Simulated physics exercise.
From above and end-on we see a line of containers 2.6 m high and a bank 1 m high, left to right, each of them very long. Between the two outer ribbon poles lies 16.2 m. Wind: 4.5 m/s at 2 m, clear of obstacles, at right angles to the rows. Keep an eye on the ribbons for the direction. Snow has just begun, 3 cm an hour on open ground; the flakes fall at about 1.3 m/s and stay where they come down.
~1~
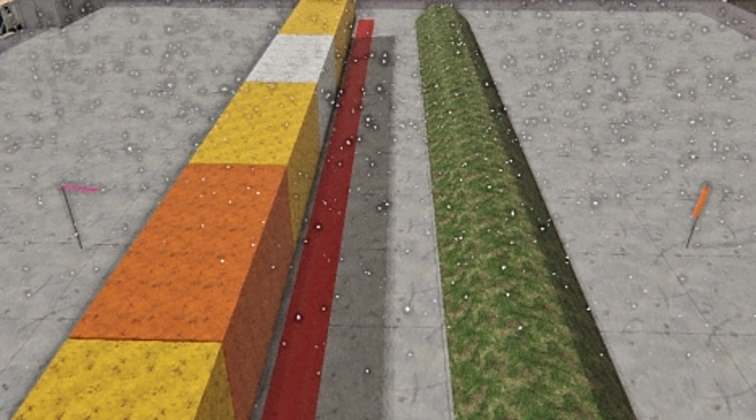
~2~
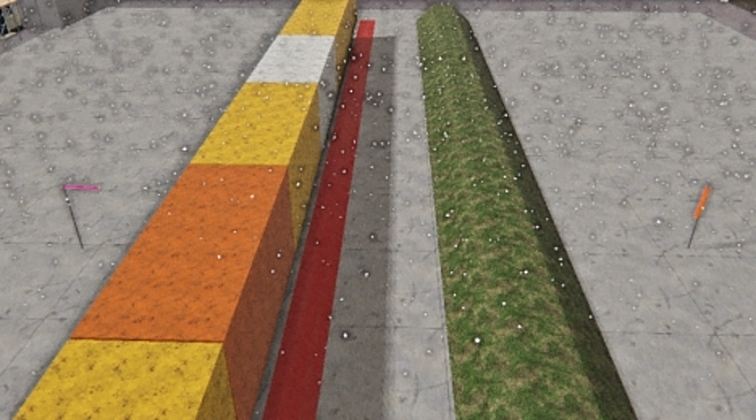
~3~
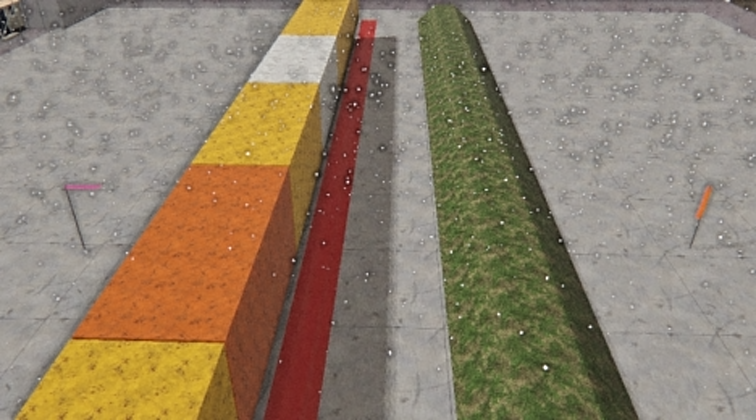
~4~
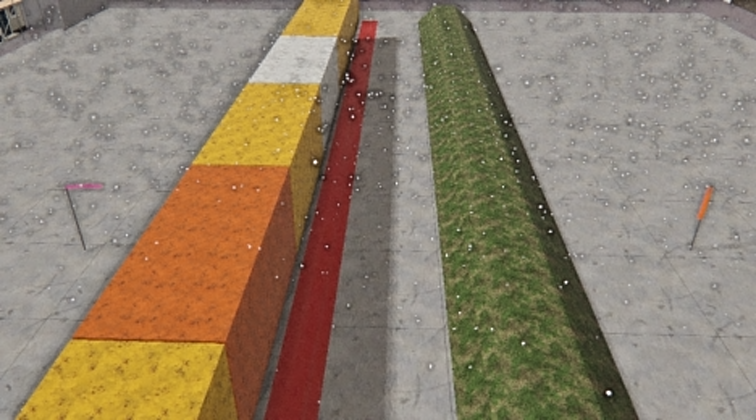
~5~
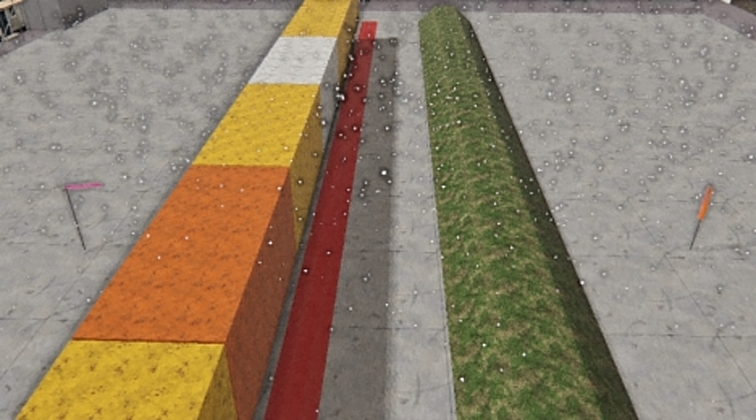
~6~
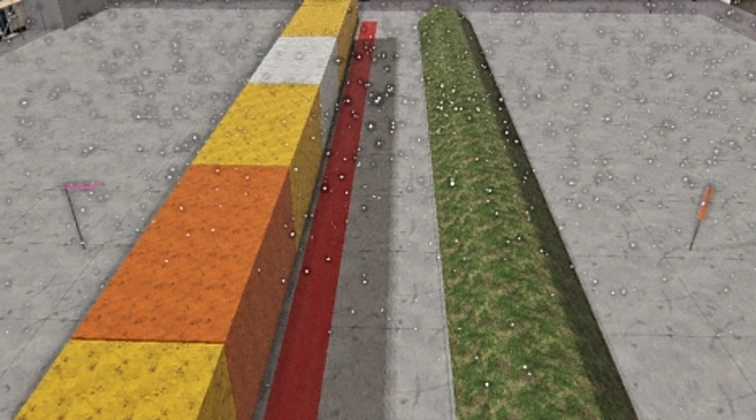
Paved yard with light snow blowing rightward over coloured boxes and a green bank, pink ribbon streaming right, orange one hanging.
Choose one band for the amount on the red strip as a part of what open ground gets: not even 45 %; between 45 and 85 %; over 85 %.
I would say from 45 to 85 %.
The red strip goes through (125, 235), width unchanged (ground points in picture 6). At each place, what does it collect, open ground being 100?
About 100 %.
In 10 minutes the red strip collects 4 mm against 5 mm in the open.
In 30 minutes the red strip collects 11 mm against 15 mm in the open.
In 60 minutes the red strip collects 21 mm against 30 mm in the open, so the red strip has 71 % of the open amount; the left half of it has 68 %, the right half 74 %.
